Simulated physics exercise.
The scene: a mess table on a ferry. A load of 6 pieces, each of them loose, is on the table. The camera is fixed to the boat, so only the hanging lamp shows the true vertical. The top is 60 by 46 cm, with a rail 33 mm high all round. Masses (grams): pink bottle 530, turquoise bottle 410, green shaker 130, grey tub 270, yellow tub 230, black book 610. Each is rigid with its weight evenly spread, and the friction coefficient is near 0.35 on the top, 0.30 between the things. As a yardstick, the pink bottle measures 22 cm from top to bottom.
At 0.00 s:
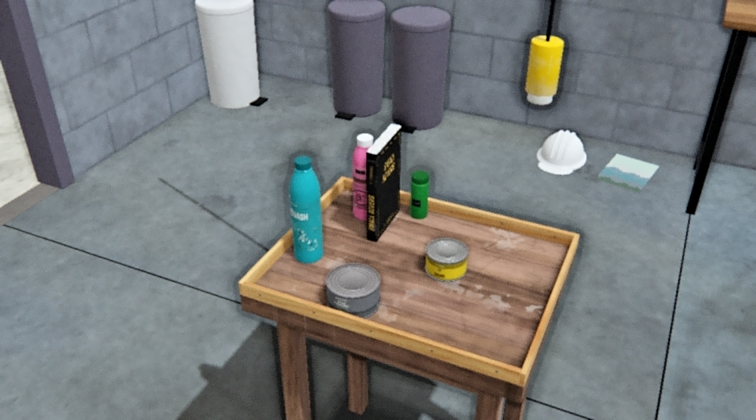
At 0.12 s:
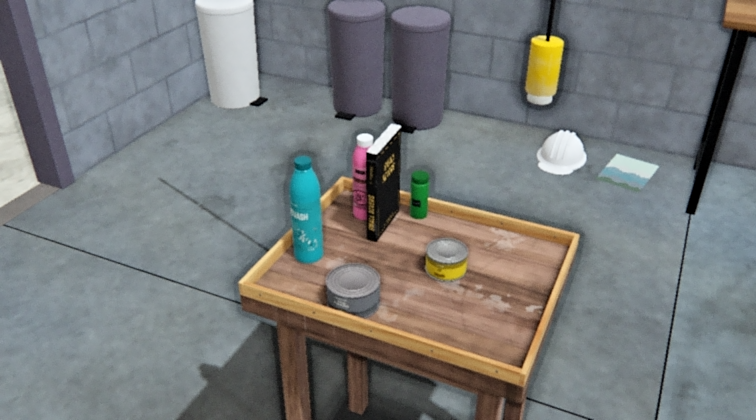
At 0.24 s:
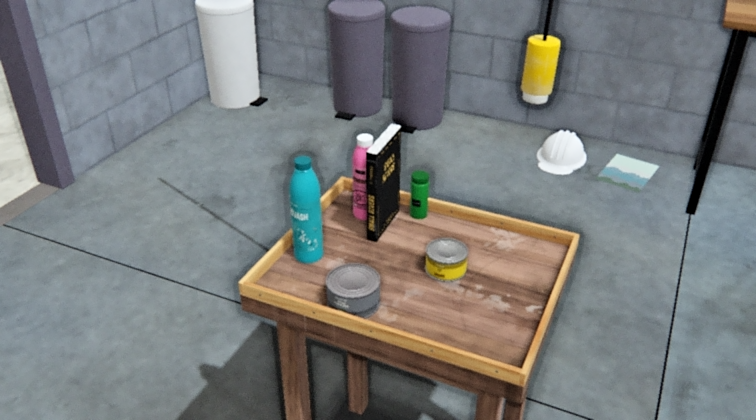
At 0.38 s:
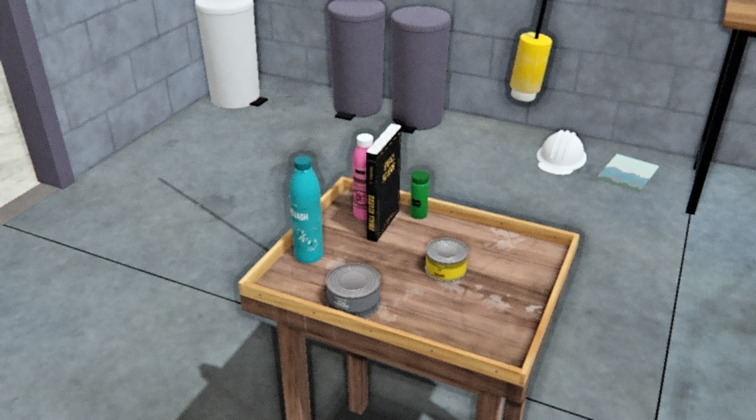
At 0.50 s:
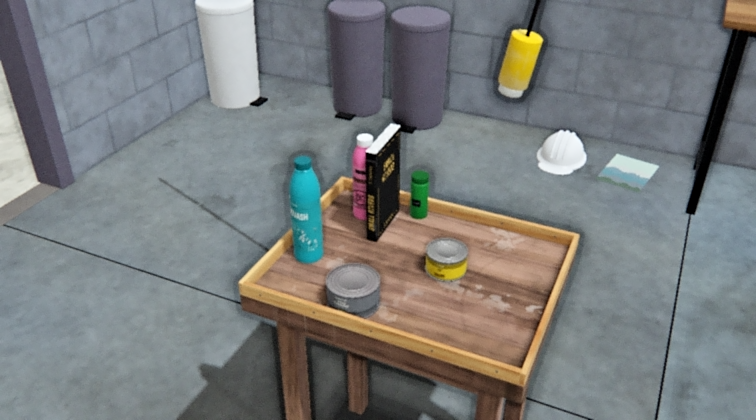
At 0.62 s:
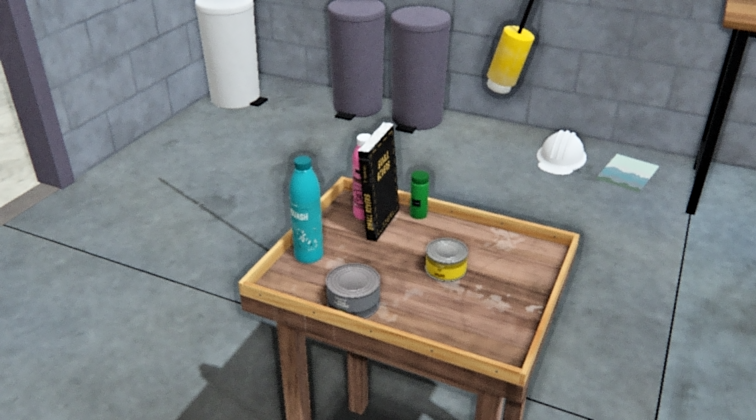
A wooden table with a raised rim stands on a grey floor in a block-walled room, seen from above at a steady angle. On it are a turquoise bottle at left, pink bottle, upright black book and green shaker behind, and grey and yellow tubs in front. The hanging yellow lamp swings gradually left, then the book leans slightly, while everything else stays put.
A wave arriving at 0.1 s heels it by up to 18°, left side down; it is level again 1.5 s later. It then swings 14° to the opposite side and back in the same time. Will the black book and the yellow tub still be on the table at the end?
The black book falls off the table and the yellow tub stays on the table.
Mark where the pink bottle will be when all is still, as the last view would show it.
At about (283, 352).
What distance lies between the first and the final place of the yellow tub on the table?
Some 0 cm.
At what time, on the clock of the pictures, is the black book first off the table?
Near 1.1 s.
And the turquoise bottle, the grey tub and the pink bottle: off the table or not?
The turquoise bottle ends off the table; the grey tub ends on the table; the pink bottle ends off the table.
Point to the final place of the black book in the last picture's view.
Around (171, 346).
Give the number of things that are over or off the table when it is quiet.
3 of them.
After 1.22 s, heel 9°, left side down; pink bottle and black book now off the table; turquoise bottle tipped 28° from how it sat.
After 1.52 s, boat level; turquoise bottle now off the table.
At rest (3.6 s), off the table, pink bottle, turquoise bottle and black book; the other 3 in place, give or take 5 cm. In the last view, black book near (171, 346), yellow tub near (446, 260).
